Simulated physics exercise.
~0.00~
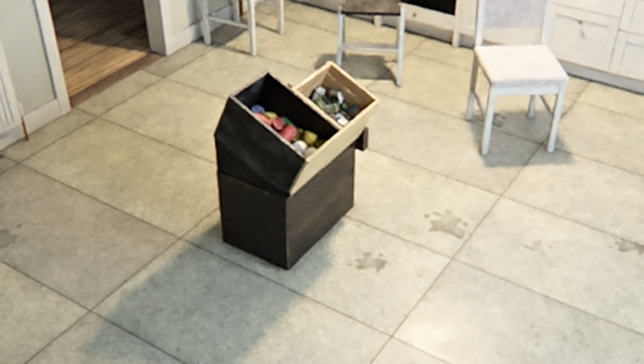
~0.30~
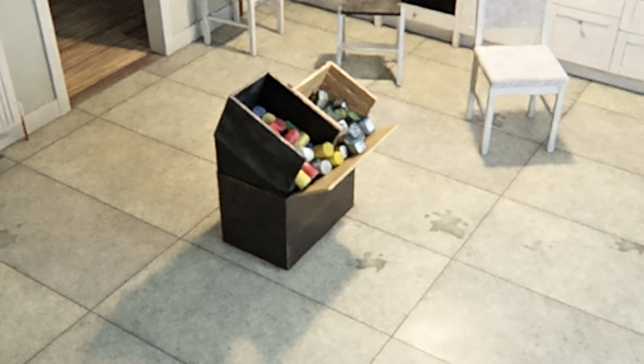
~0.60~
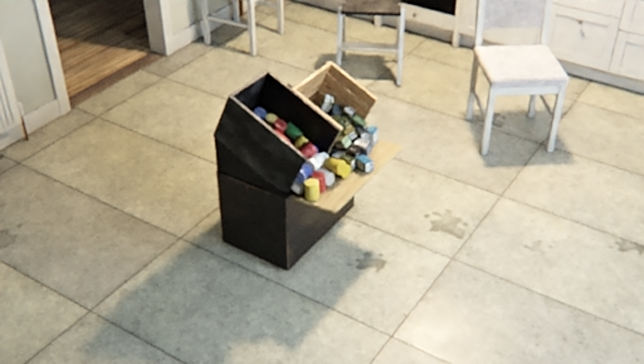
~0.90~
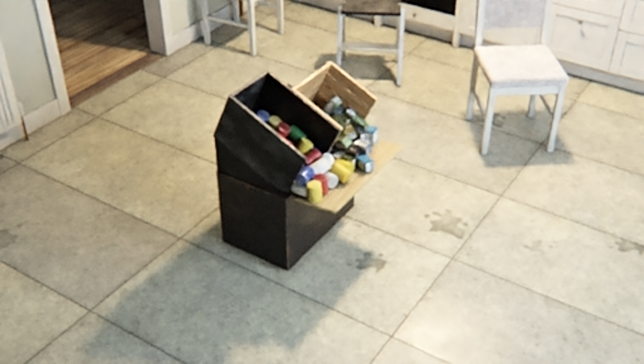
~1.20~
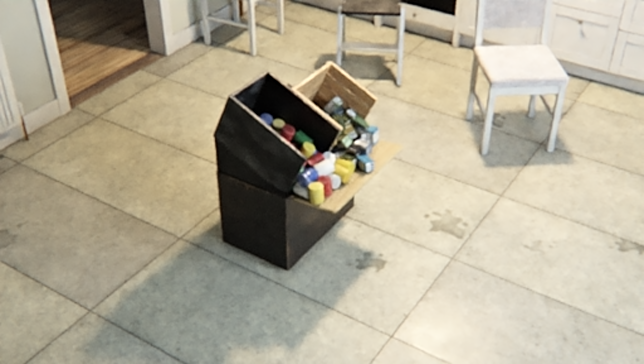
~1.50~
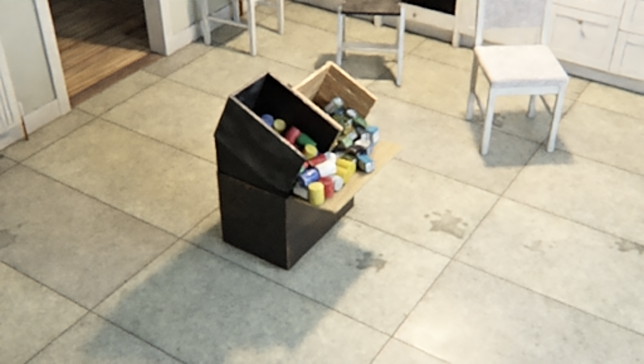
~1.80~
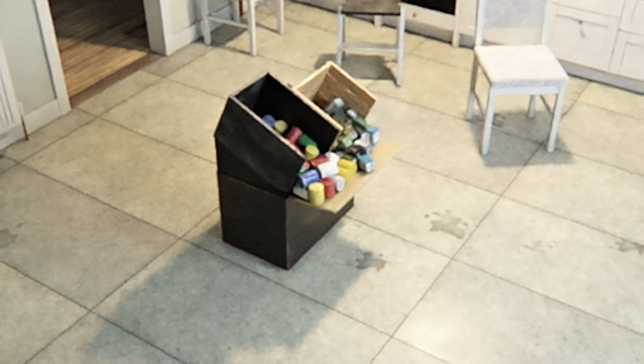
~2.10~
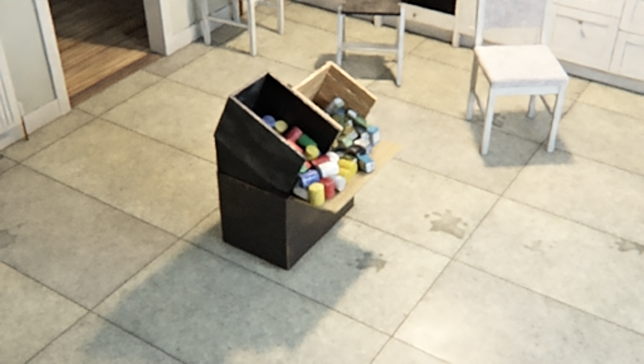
The video shows a wooden bin and a black bin tilted side by side on a dark stand as the flap along their lower edge drops open. Colourful jars and small cartons slide down onto the lowered flap, then settle in a heap without falling to the floor.
